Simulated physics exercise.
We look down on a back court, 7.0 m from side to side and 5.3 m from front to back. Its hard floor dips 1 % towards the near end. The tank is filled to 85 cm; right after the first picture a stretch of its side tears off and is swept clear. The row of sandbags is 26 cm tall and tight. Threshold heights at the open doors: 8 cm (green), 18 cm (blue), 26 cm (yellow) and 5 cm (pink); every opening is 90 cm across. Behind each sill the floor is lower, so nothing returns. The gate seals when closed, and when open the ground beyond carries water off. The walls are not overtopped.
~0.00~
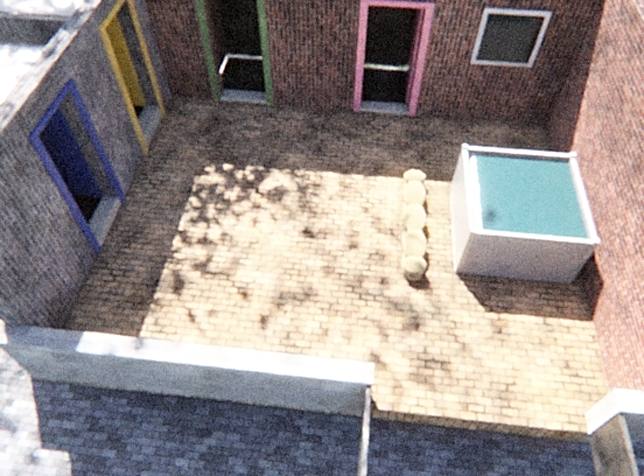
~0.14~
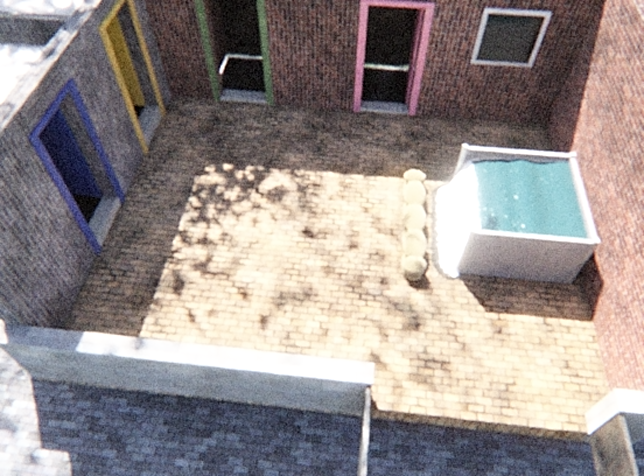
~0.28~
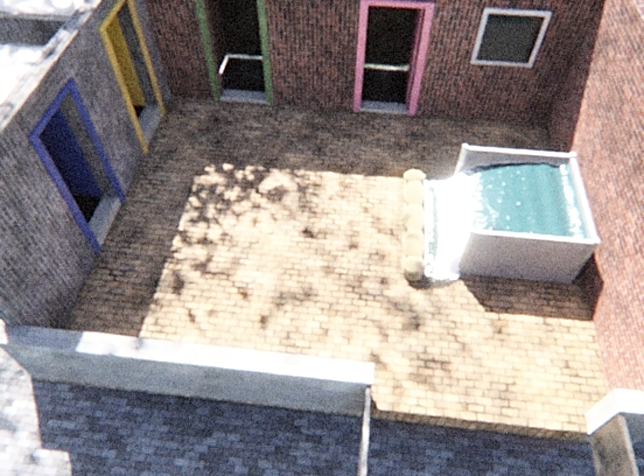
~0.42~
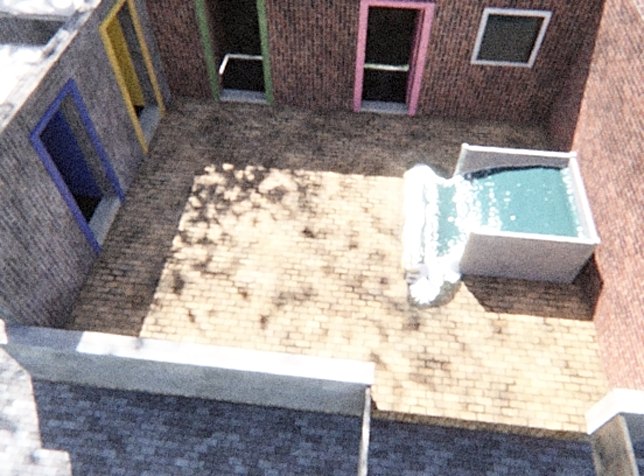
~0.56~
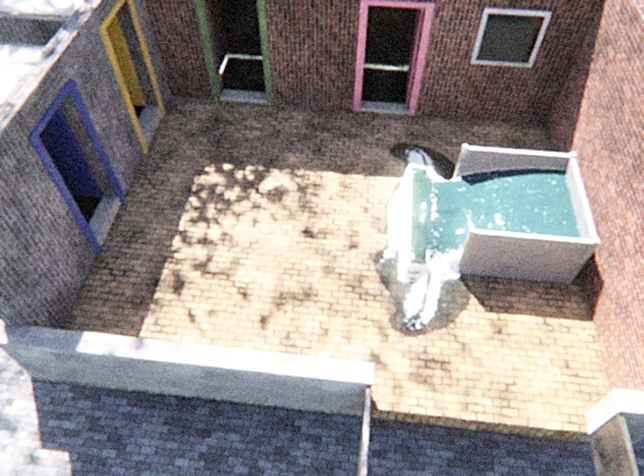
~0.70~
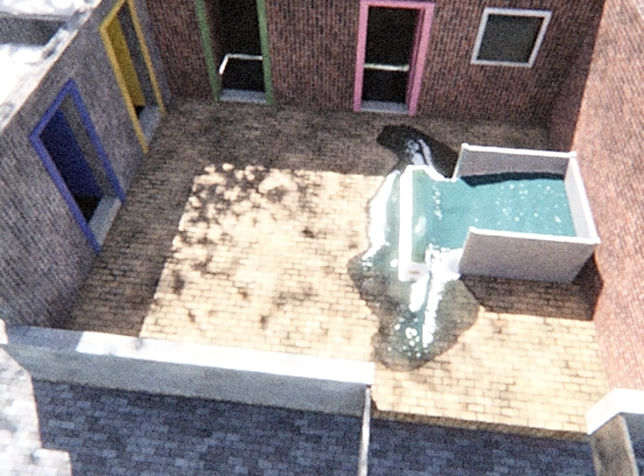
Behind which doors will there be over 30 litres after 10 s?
Within that time: At the green door it keeps below the limit; at the blue door it stays under the limit; at the yellow door it keeps below the limit; at the pink door it exceeds the limit.
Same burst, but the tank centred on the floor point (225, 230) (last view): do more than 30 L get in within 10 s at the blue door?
Against that limit: Blue over.
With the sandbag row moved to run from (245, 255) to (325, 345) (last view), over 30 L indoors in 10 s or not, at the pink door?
Against that limit: Pink below.
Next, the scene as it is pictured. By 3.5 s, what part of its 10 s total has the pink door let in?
About 90 per cent.
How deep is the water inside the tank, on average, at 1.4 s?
Some 32 cm.
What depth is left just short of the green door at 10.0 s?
Roughly 2.0 cm deep.
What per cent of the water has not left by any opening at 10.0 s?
About 68 per cent.
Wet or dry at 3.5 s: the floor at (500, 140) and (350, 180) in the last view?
In turn: Under water, dry.
After 1.4 s water covers 45 % of the floor and is deepest (45 cm) near (429, 234); green door not reached, blue door not reached, yellow door not reached, pink door 12 cm at the sill, 18 L in.
After 2.2 s water covers 75 % of the floor and is deepest (29 cm) near (429, 234); green door not reached, blue door not reached, yellow door not reached, pink door 14 cm at the sill, 63 L in.
After 3.5 s water covers 60 % of the floor and is deepest (20 cm) near (53, 353); green door 4 cm at the sill, 0 L in, blue door 8 cm at the sill, 0 L in, yellow door 10 cm at the sill, 0 L in, pink door 8 cm at the sill, 91 L in.
After 6.0 s water covers 75 % of the floor and is deepest (12 cm) near (429, 244); green door 3 cm at the sill, 0 L in, blue door 8 cm at the sill, 0 L in, yellow door 5 cm at the sill, 0 L in, pink door 6 cm at the sill, 96 L in.
After 10.0 s water covers 90 % of the floor and is deepest (8 cm) near (430, 263); green door 2 cm at the sill, 0 L in, blue door 4 cm at the sill, 0 L in, yellow door 3 cm at the sill, 0 L in, pink door 4 cm at the sill, 98 L in.
